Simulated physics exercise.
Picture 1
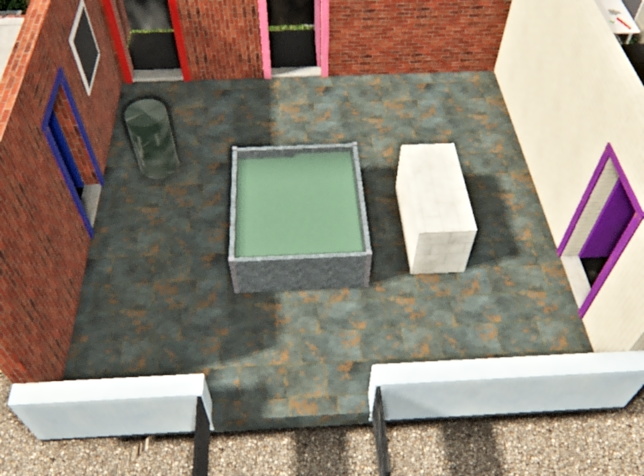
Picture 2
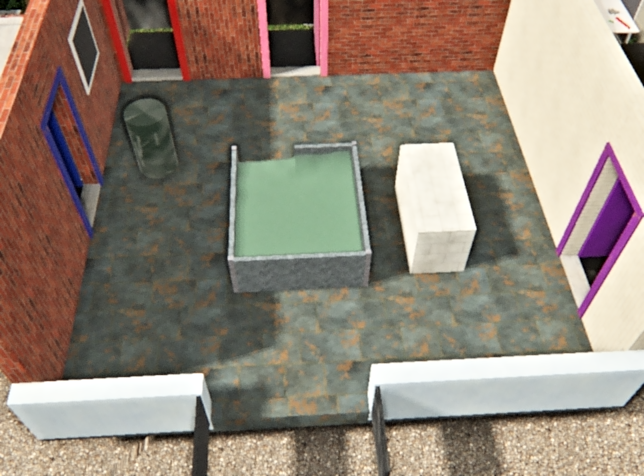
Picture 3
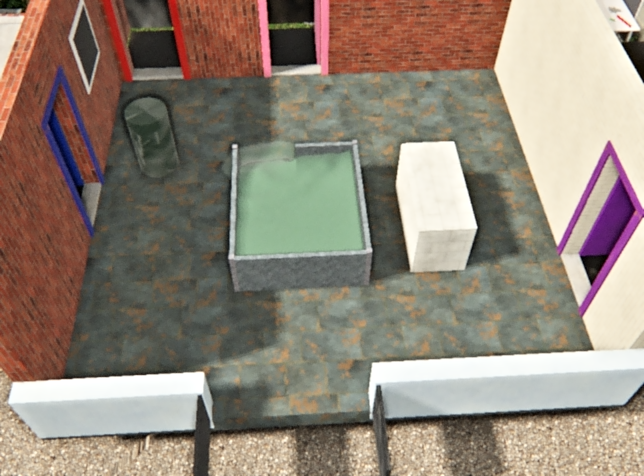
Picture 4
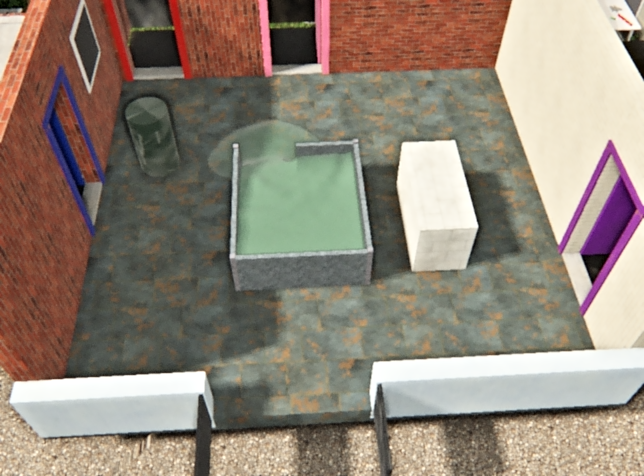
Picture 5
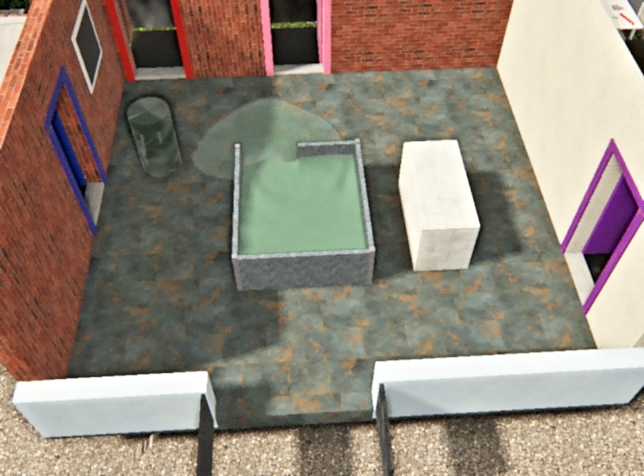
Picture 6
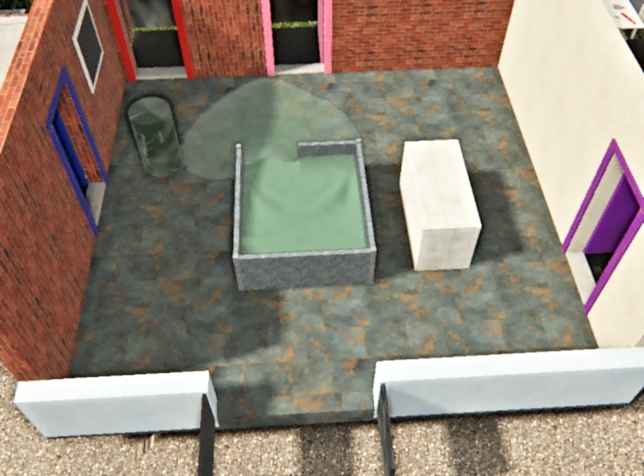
In a walled yard, green water pours through a gap in a tank's far side and spreads.
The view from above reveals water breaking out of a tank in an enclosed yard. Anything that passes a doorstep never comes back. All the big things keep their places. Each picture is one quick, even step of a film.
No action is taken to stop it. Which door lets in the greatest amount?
The pink one.
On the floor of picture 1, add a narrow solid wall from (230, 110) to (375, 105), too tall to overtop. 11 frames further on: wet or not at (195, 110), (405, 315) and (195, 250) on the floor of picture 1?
Lab note - three points, in order: Flooding; no flooding; no flooding.
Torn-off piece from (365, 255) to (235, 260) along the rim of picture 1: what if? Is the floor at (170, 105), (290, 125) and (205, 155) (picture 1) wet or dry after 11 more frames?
Going through them in turn, I'd say spared, spared and spared.
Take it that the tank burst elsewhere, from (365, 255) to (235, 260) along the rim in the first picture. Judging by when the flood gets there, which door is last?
The door marked pink.
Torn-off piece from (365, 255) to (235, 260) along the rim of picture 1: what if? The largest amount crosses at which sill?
The purple one.
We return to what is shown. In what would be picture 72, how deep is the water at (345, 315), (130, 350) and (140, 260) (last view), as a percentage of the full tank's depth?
Approx. values, in order: 2 %, 8 %, 4 %.
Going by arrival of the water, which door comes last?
The purple-painted one.
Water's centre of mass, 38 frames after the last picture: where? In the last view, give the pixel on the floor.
About (283, 168).
A moment on, water covers 20 % of the floor; pink door some in, purple door not reached, red door wet at the sill, nothing in, blue door not reached.
Next, water covers 25 % of the floor; pink door a lot in, purple door not reached, red door some in, blue door not reached.
Then, water covers 35 % of the floor; pink door a lot in, purple door not reached, red door a lot in, blue door wet at the sill, nothing in.
Later, water covers 60 % of the floor; pink door a lot in, purple door not reached, red door a lot in, blue door wet at the sill, nothing in.
In the end, water covers 85 % of the floor; pink door a lot in, purple door wet at the sill, nothing in, red door a lot in, blue door wet at the sill, nothing in; the pink door has let in the most.
